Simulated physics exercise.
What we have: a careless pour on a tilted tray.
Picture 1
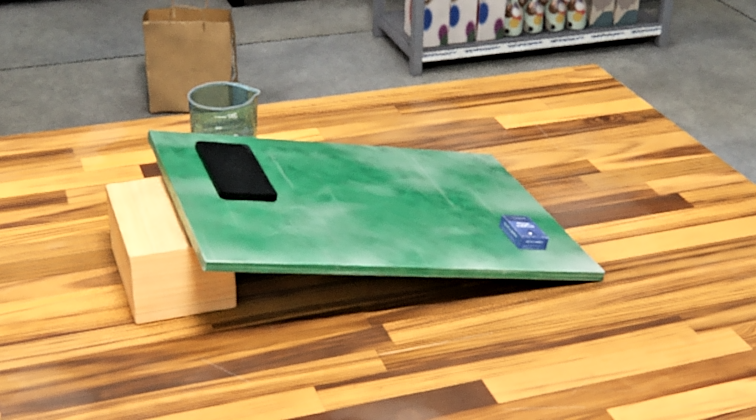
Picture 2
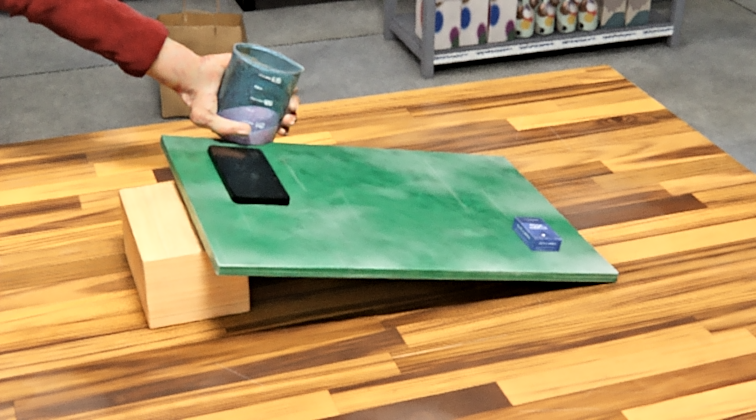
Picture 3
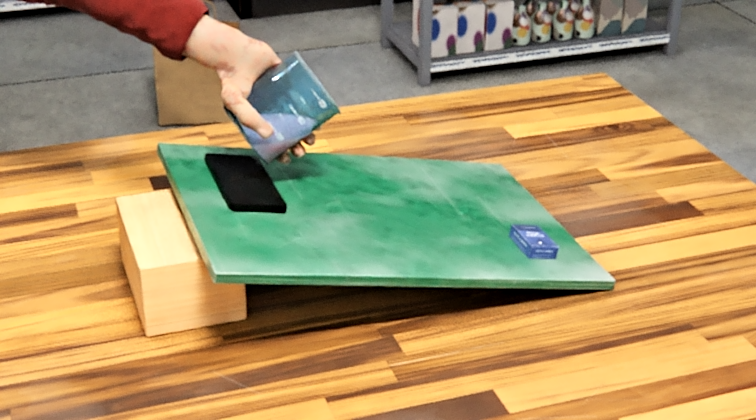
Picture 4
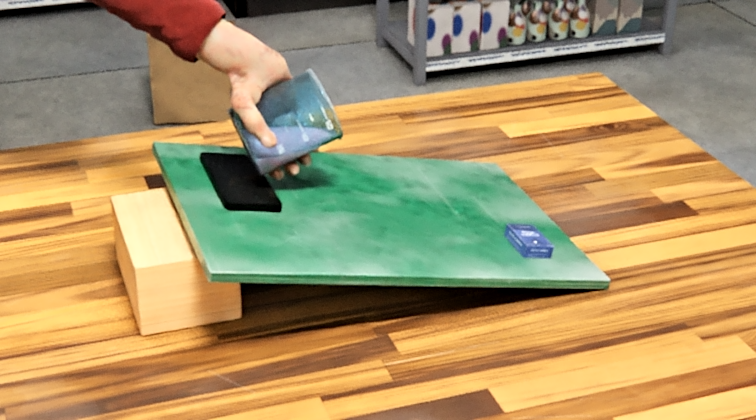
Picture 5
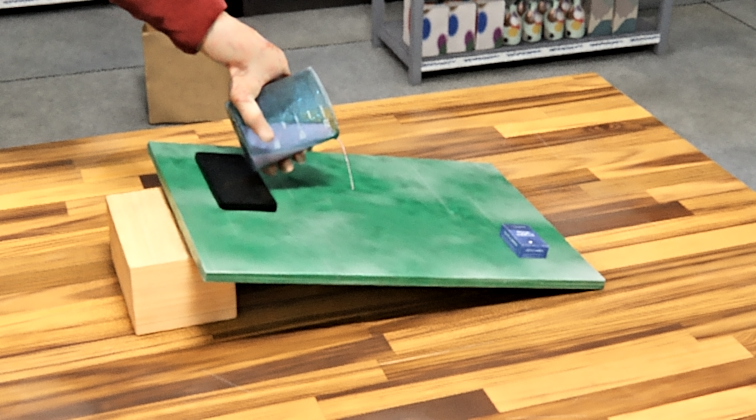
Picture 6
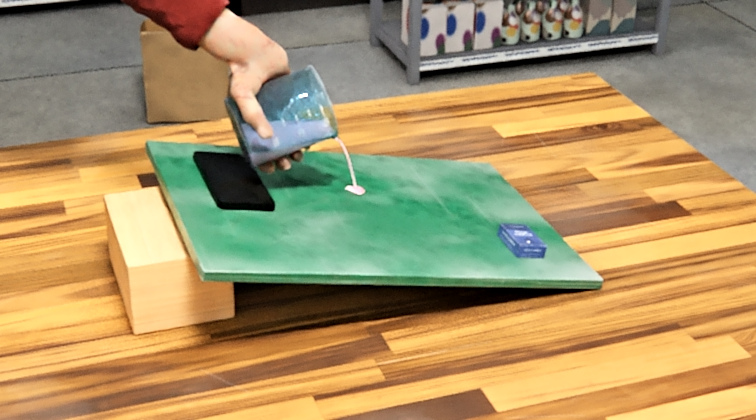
A hand lifts a beaker over a tilted green tray and pours pale liquid onto it.
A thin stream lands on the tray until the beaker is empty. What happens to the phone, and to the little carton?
The phone stays dry and the little carton stays dry.
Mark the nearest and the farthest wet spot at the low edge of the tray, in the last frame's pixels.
Between (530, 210) and (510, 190).
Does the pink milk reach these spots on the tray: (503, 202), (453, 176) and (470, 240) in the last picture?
One: Soaked. Two: Clear of it. Three: Dry.
Next, it runs down to the right; the phone is clear of it; the little carton is clear of it.
After that, it runs down to the right and off the end; the phone is clear of it; the little carton is clear of it.
Finally, it runs down to the right and off the end; the phone is clear of it; the little carton is clear of it.
